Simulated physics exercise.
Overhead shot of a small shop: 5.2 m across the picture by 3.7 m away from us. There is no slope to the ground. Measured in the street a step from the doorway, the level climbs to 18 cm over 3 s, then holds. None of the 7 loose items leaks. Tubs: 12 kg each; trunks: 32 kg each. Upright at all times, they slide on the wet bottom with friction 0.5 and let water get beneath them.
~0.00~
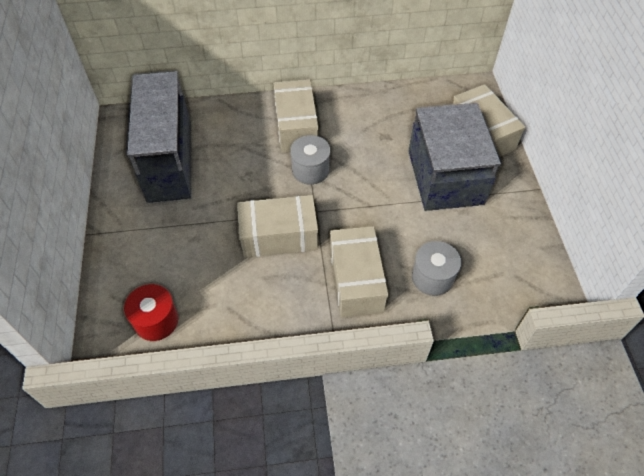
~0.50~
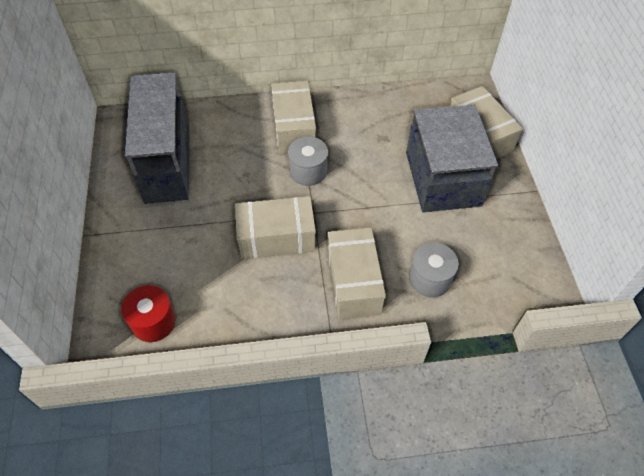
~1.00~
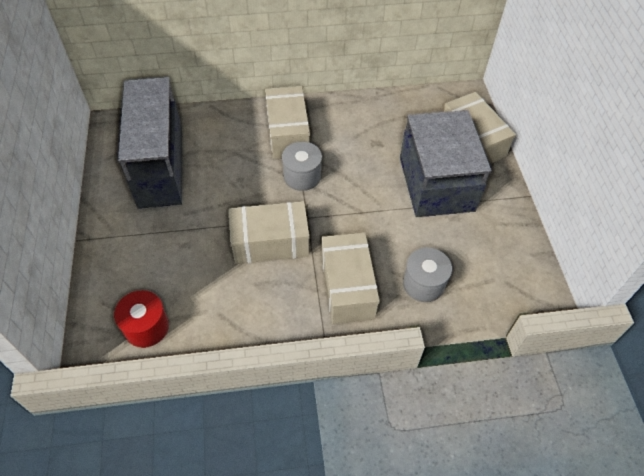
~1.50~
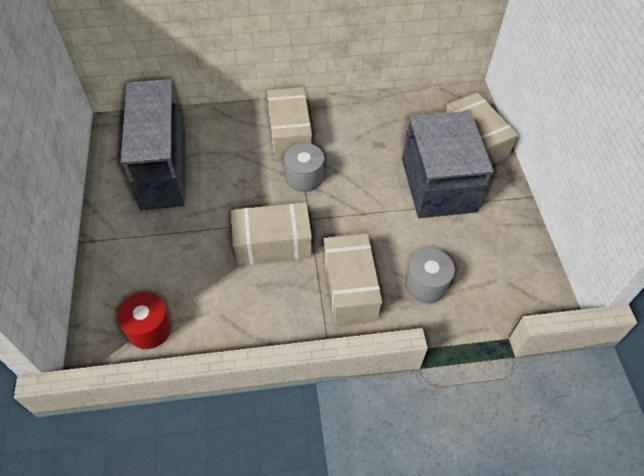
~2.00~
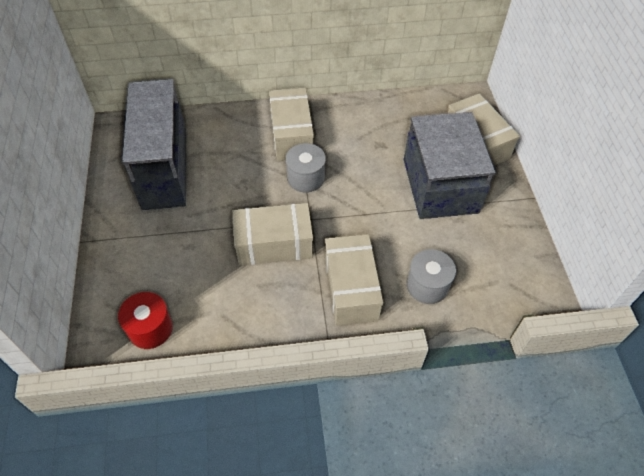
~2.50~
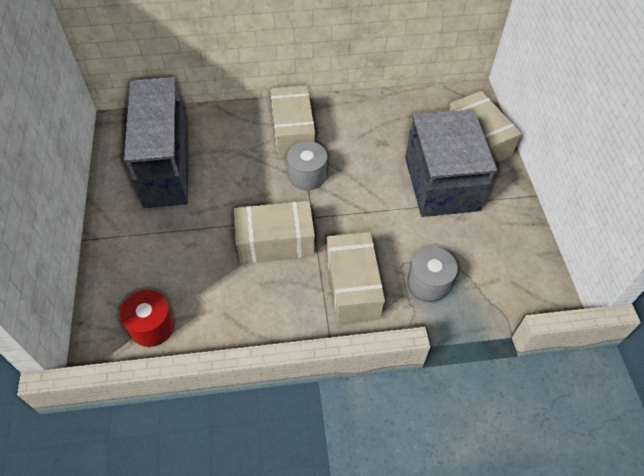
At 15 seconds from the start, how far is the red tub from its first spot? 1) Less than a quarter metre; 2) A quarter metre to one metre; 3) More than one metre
The answer is 1.
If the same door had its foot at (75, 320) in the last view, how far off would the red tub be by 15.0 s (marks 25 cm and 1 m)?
As for the red tub, it winds up a long way off.
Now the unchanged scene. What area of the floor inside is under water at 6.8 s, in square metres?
I'd estimate close to 10.5 m2.
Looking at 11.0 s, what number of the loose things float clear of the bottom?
Count: 1.
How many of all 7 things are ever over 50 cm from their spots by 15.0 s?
Count: 4.
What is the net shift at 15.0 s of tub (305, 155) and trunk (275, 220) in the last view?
120 cm and 0 cm respectively.
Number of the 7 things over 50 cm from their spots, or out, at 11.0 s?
By that point, 2.
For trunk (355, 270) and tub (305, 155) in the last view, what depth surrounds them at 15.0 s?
Close to 5 and 8 centimetres.
After 3.5 s the red tub is near (144, 311), 0.0 m from its start, aground; 0 afloat.
After 6.8 s the red tub is near (144, 311), 0.0 m from its start, aground; 0 afloat.
After 11.0 s the red tub is near (144, 311), 0.0 m from its start, aground; 1 afloat.
After 15.0 s the red tub is near (144, 311), 0.0 m from its start, aground; 4 afloat.
